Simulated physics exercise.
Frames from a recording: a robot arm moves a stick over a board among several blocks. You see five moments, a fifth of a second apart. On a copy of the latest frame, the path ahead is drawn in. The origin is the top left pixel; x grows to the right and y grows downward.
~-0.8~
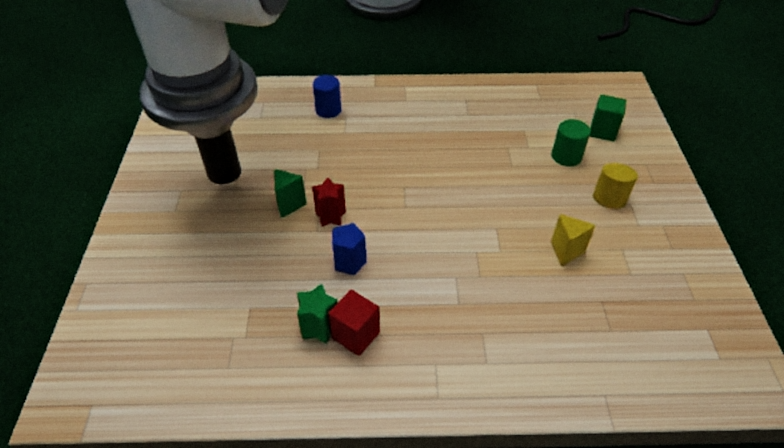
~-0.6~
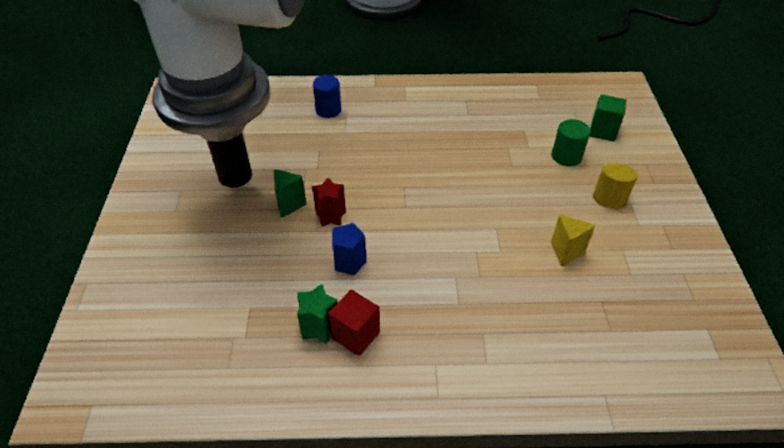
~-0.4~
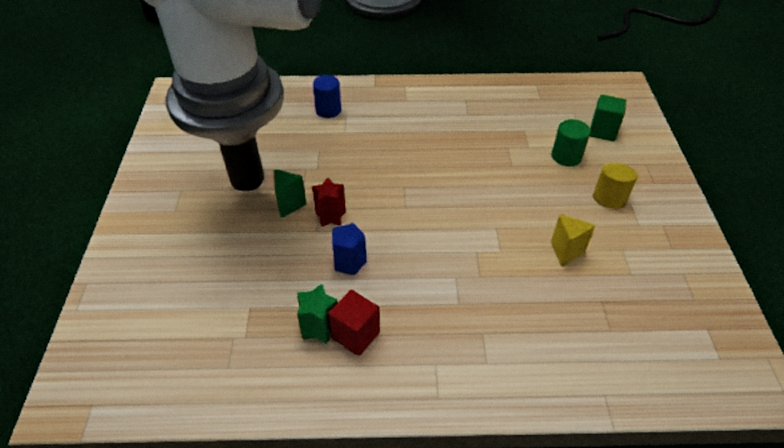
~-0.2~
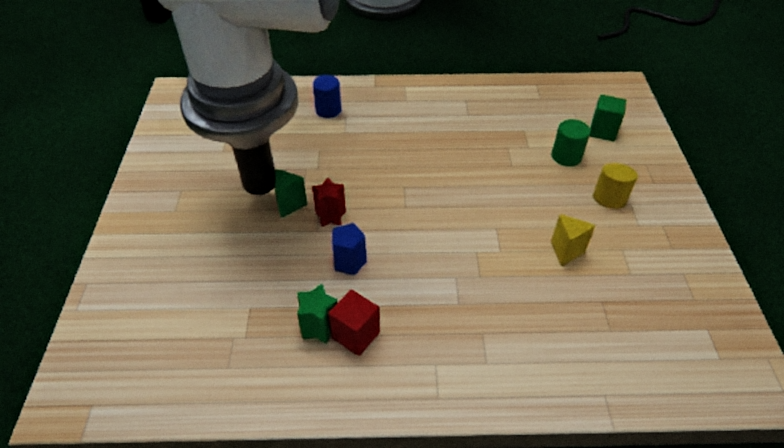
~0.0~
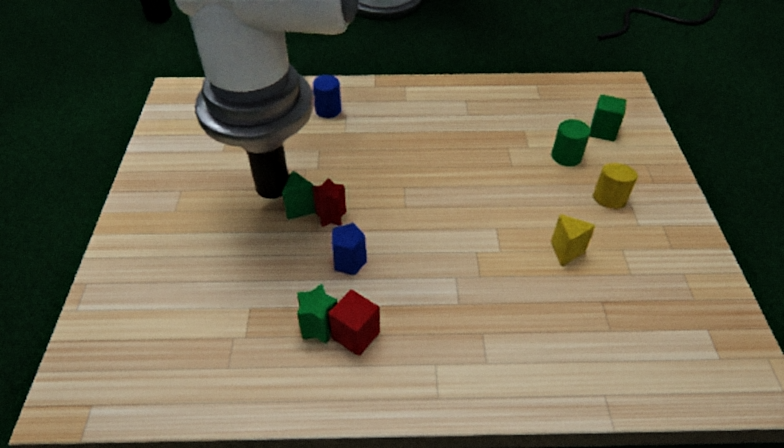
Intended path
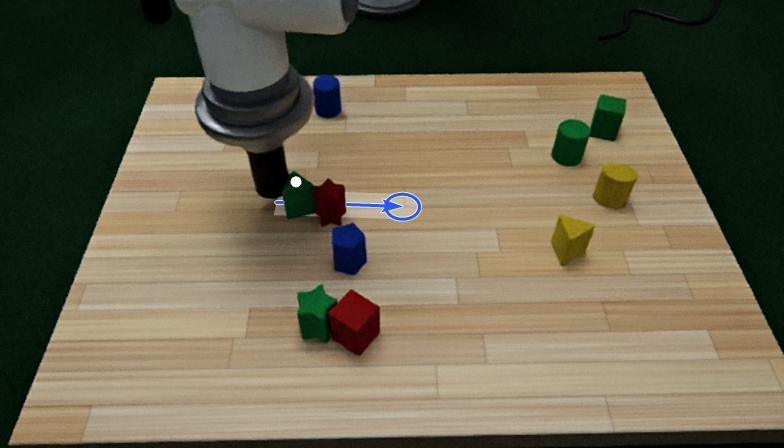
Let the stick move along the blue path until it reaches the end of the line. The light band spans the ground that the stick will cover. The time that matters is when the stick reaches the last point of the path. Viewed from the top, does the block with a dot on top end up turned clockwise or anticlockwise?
Overhead view: Clockwise.
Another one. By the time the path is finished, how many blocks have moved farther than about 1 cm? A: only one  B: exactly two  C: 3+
B: Exactly two.
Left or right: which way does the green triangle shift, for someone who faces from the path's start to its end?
It gets pushed right.
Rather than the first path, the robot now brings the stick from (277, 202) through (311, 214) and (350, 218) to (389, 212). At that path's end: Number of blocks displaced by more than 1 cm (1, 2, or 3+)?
Put simply, two blocks are moved more than 1 cm.
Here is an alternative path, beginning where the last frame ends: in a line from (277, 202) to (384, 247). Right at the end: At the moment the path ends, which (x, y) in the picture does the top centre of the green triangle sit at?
So, by the moment the path ends, you'll find the top centre of the green triangle at (414, 224).
Path on the board, from (277, 202) directly to (403, 207); the dot is on the green triangle.
On the path given first. One third of the way, stick at (316, 188); green triangle at (337, 188), turned 35° clockwise; red star block at (358, 202), turned 20° anticlockwise.
Two thirds of the way, stick at (361, 190); green triangle at (375, 196), turned 65° clockwise; red star block at (387, 215).
At the end, stick at (403, 191); green triangle at (383, 199), turned 80° clockwise; red star block at (391, 219); blue pentagon in place.
